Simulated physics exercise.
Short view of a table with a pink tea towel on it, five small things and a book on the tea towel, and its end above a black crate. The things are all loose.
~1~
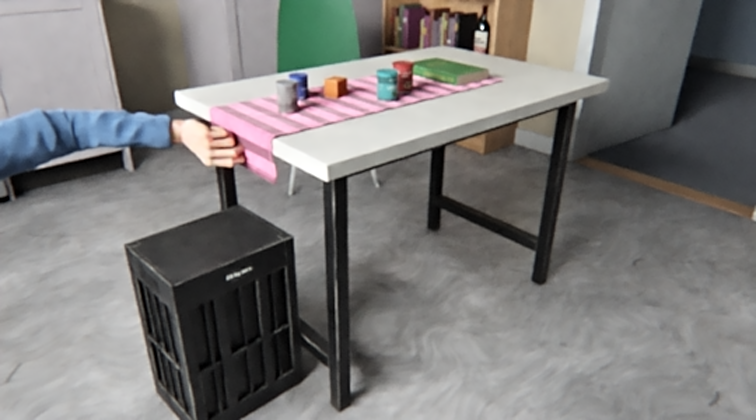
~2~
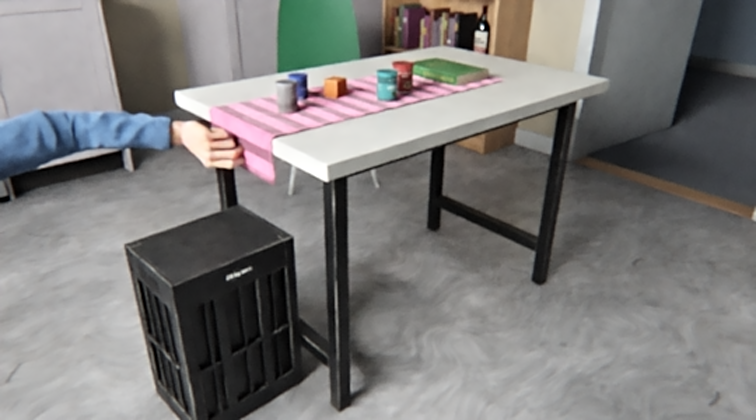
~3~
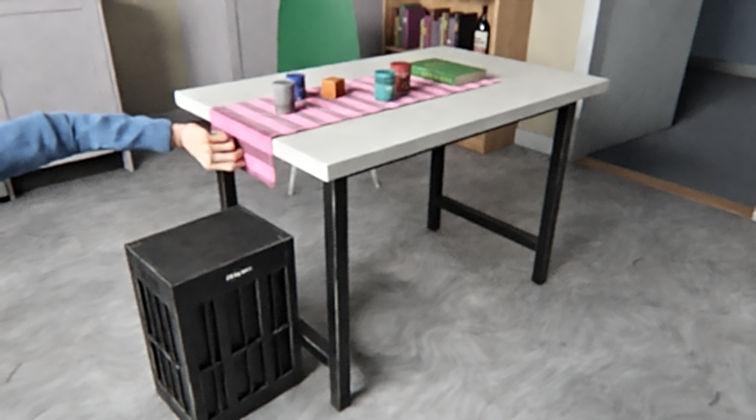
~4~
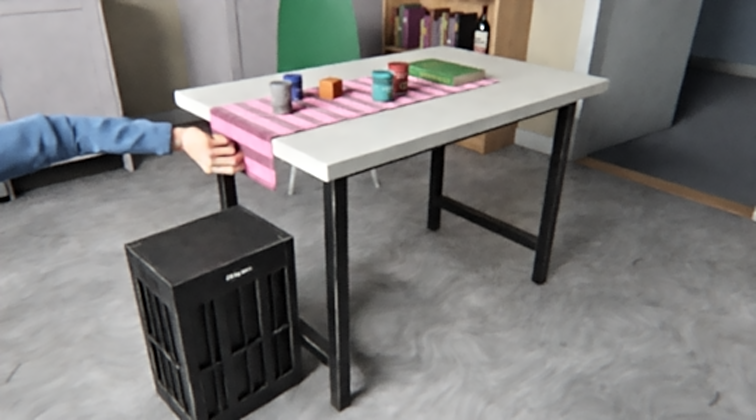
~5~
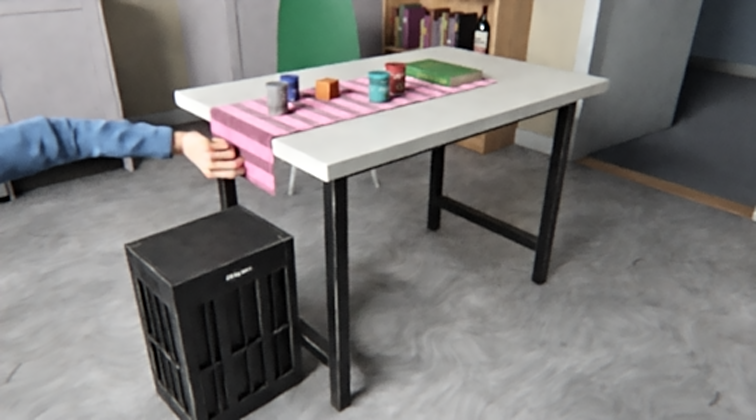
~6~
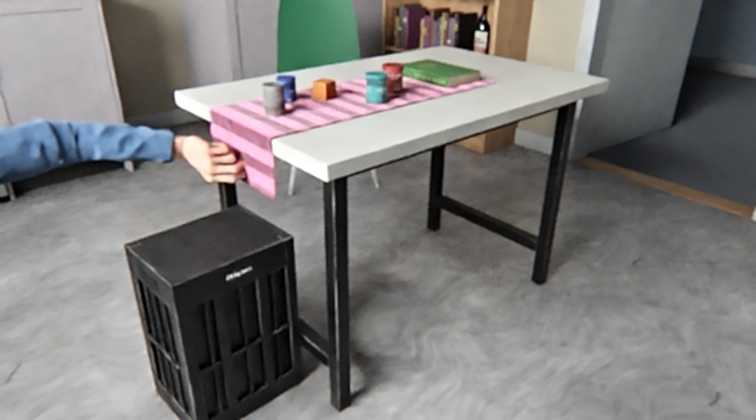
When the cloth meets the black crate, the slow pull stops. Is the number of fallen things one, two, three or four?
The tally of things that come off will be one.
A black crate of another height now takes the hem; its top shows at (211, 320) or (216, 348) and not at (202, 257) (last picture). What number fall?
For the first height 3, for the second 4.
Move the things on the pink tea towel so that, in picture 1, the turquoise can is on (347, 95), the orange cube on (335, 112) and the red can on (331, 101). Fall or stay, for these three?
Outcome: Turquoise can is still in place, orange cube is still in place, red can is still in place.
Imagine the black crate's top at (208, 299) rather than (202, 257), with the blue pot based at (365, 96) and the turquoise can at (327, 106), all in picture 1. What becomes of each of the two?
Observed: Blue pot remains seated; turquoise can departs.
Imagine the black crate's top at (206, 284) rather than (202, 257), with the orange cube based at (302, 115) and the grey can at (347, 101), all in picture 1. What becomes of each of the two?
Outcome for the orange cube: It is lost. Outcome for the grey can: It stays.
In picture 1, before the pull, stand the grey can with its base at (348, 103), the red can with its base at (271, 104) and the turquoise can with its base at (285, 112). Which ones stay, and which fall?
In the end the grey can is still up there, the red can is no longer up there and the turquoise can is no longer up there.
Early on, hem near (246, 212); all still up.
Midway, hem on the crate; grey can gone.
Finally, hem on the crate; grey can gone. The count of fallen things is one.
